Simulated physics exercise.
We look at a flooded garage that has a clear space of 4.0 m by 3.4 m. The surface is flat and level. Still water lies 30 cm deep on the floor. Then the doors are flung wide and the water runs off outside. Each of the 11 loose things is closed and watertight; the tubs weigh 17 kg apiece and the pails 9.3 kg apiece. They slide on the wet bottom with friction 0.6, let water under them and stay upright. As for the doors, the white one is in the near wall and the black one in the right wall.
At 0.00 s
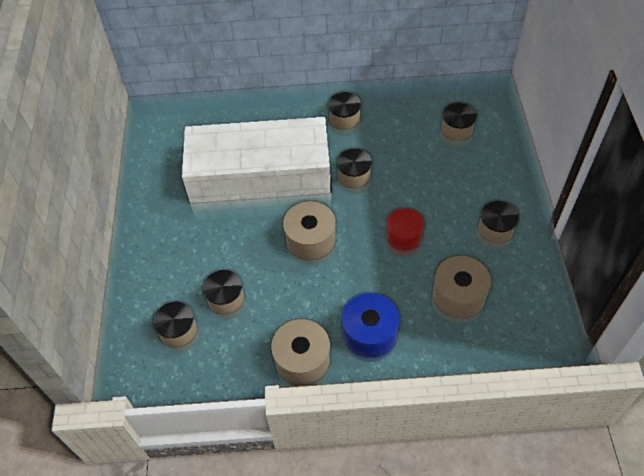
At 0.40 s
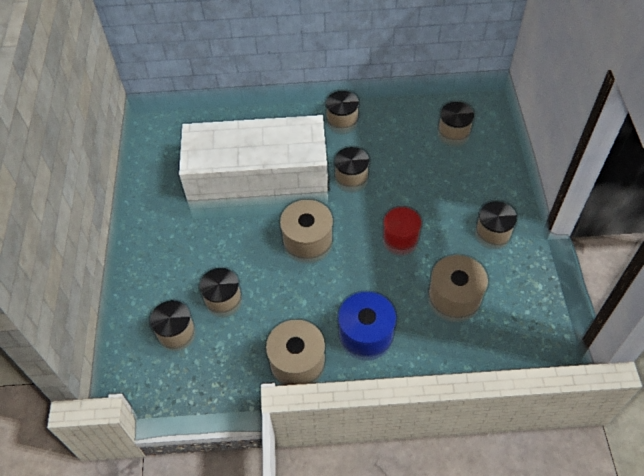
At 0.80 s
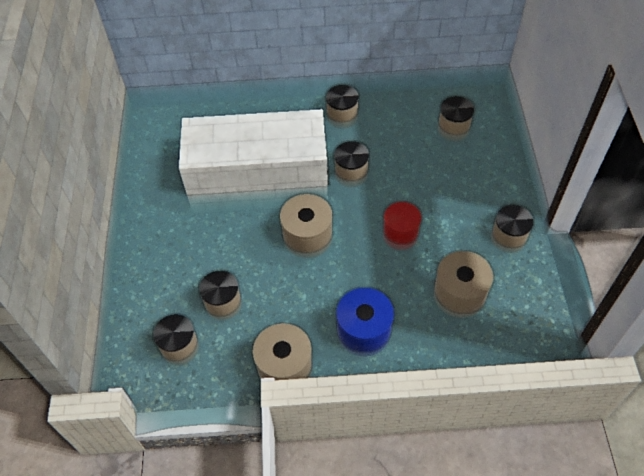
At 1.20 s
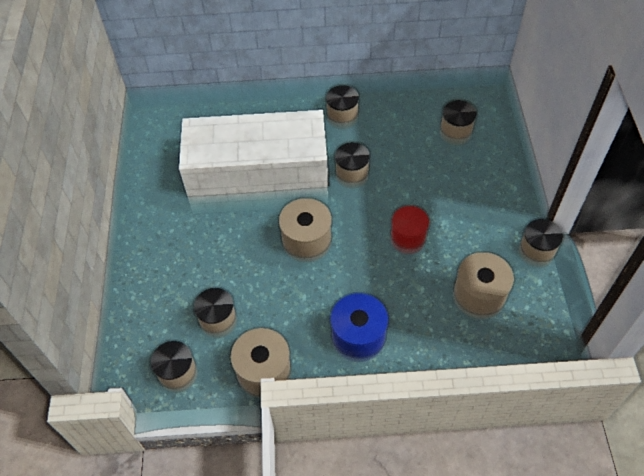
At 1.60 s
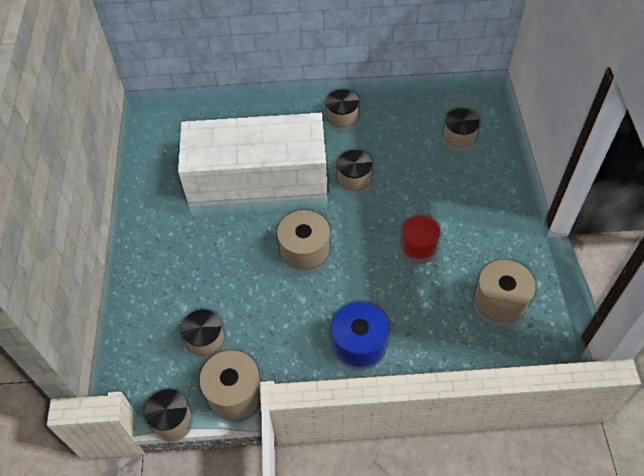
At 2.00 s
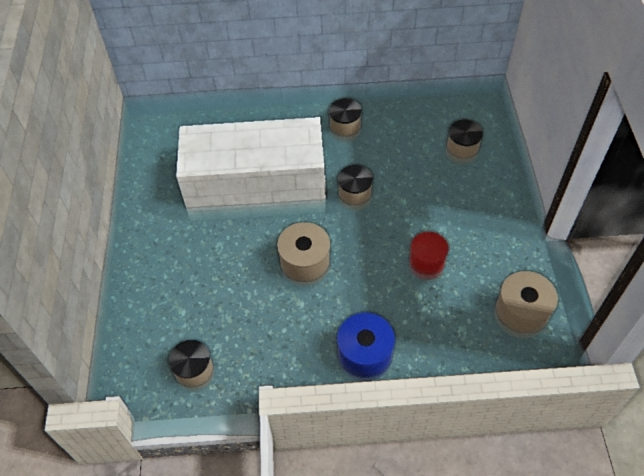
A white brick block stands in a flooded garage, seen from high above the near wall. Around it in the teal water are tan drums with dark centres, black-topped tan cylinders, a red pail right of centre and a blue tub nearer the front. Both doors open, then objects drift toward the openings, three leaving view, while the pail slides right and nearer and the tub shifts slightly.
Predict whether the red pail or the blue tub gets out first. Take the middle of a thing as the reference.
It is the red one that gets out first.
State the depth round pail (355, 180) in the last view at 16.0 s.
Roughly 7 cm.
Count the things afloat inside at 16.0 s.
Total: 0.
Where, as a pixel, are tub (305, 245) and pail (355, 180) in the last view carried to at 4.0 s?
Somewhere around (296, 283) and (343, 240).
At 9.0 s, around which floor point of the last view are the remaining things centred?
(311, 332).
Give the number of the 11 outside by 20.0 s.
8.
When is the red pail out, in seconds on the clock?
6.0 s.
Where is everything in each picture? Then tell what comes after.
The red pail at (406, 223) floats; the blue tub at (371, 318) floats; 30 cm deep round most things; 0 of 11 have shifted, in the first frame.
The red pail at (403, 222), afloat; the blue tub at (367, 317), afloat; 30 cm deep round most things; 0 of 11 have shifted, in the second frame.
The red pail at (403, 217), afloat; the blue tub at (365, 313) floats; 29 cm deep round most things; 5 of 11 have shifted, in the third frame.
The red pail at (411, 221) floats, 7 cm from its start; the blue tub at (359, 318) floats, 7 cm from its start; 26 cm deep round most things; 7 of 11 have shifted, in the fourth frame.
The red pail at (422, 231), afloat, 19 cm from its start; the blue tub at (360, 327) floats, 9 cm from its start; 24 cm deep round most things; 10 of 11 have shifted, in the fifth frame.
The red pail at (430, 247) floats, 32 cm from its start; the blue tub at (366, 338) floats, 13 cm from its start; 23 cm deep round most things; 11 of 11 have shifted, in the sixth frame.
After 4.0 s the red pail is near (475, 292), 0.9 m from its start, afloat; the blue tub is near (359, 356), 0.3 m from its start, afloat; 5 of 11 are out; 6 afloat.
After 9.0 s the red pail has gone out (at 6.0 s); the blue tub is near (289, 366), 0.7 m from its start, afloat; 7 of 11 are out; 3 afloat.
After 16.0 s the red pail has gone out (at 6.0 s); the blue tub is near (233, 388), 1.1 m from its start, aground; 8 of 11 are out; 0 afloat.
After 20.0 s the red pail has gone out (at 6.0 s); the blue tub is near (233, 388), 1.1 m from its start, aground; 8 of 11 are out; 0 afloat.
